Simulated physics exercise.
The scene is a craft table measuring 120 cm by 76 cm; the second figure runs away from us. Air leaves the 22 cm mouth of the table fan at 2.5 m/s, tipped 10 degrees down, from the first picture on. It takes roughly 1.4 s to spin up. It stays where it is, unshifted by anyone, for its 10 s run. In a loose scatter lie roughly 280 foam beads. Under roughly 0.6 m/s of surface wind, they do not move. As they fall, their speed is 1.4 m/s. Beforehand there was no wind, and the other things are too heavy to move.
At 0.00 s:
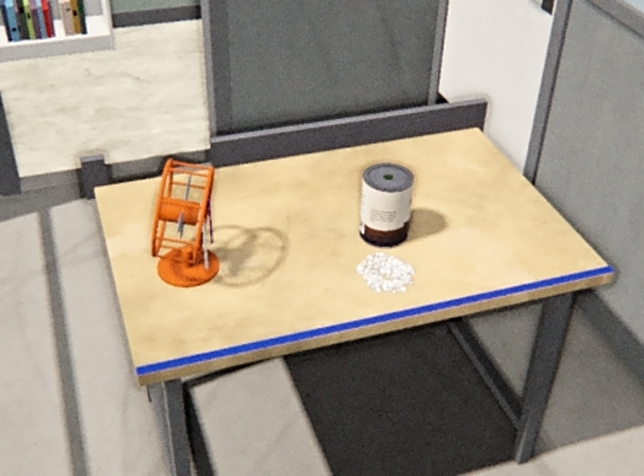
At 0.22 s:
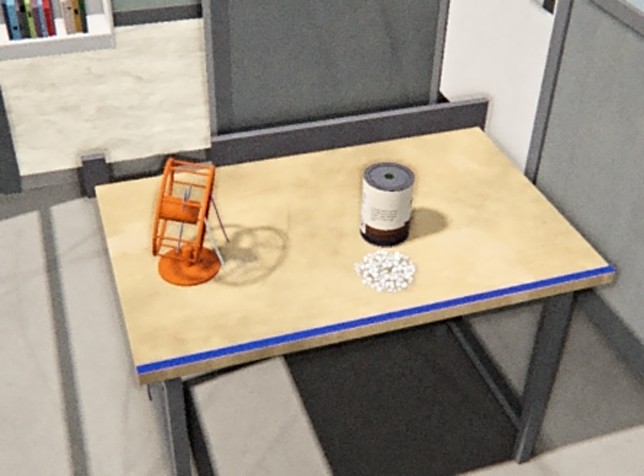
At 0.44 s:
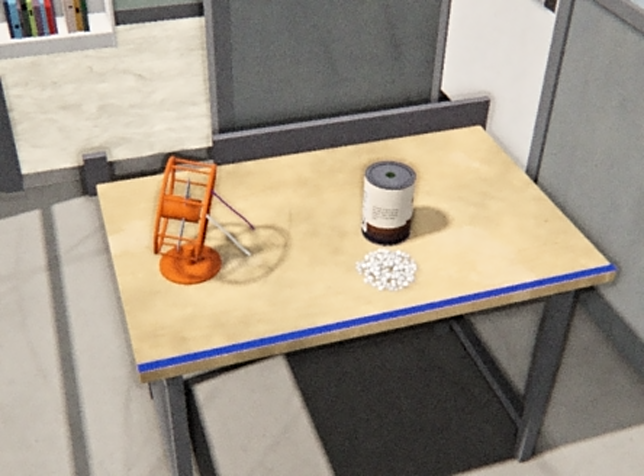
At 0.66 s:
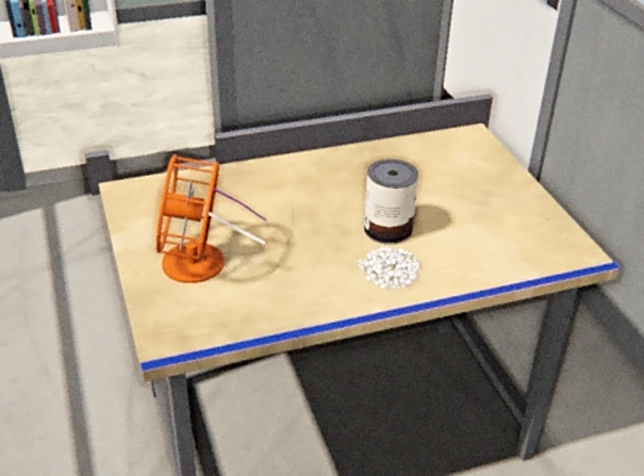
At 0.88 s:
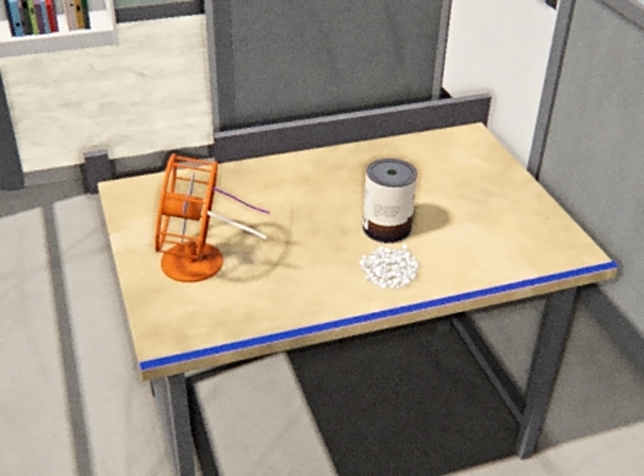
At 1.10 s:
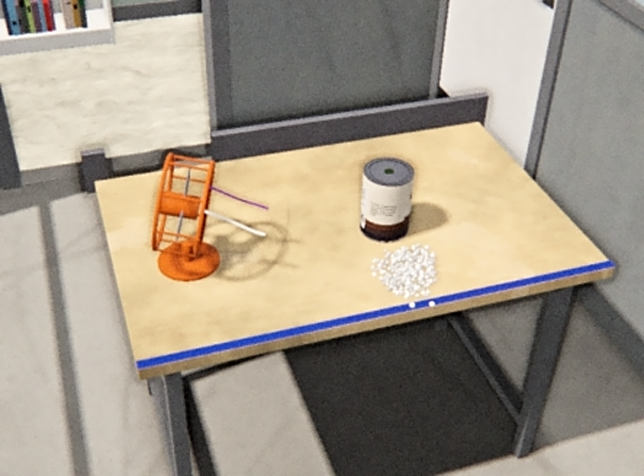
A light wooden craft table with a blue front edge and dark legs stands in a room with grey panels, seen from above at an angle. An orange table fan sits on the left, and a dark tin with a pale label stands behind a loose scatter of white foam beads. Thin streamers swing up from the fan, then the beads shift rightward and spread toward the blue edge, while the view wavers very slightly.
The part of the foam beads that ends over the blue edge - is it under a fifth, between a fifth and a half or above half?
It is over half.
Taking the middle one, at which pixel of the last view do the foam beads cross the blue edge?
Midpoint of crossings, approx. (479, 296).
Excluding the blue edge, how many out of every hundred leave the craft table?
It comes out at some 20 %.
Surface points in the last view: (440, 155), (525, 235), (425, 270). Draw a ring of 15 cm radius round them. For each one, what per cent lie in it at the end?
In order: About 0 %, then 10 %, then 0 %.
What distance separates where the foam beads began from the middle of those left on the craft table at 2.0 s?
The middle is some 40 cm from where it began.
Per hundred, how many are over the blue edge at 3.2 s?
About 70 %.
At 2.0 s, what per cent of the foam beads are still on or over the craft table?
Around 20 %.
After 2.0 s, 69 % are over the blue edge; the middle of those still in play is near (518, 221); 79 % have settled or left.
After 3.2 s, 69 % are over the blue edge; the middle of those still in play is near (514, 223); 81 % have settled or left.
After 5.5 s, 69 % are over the blue edge; the middle of those still in play is near (526, 221); 84 % have settled or left.
After 10.0 s, at the end, 69 % are over the blue edge.
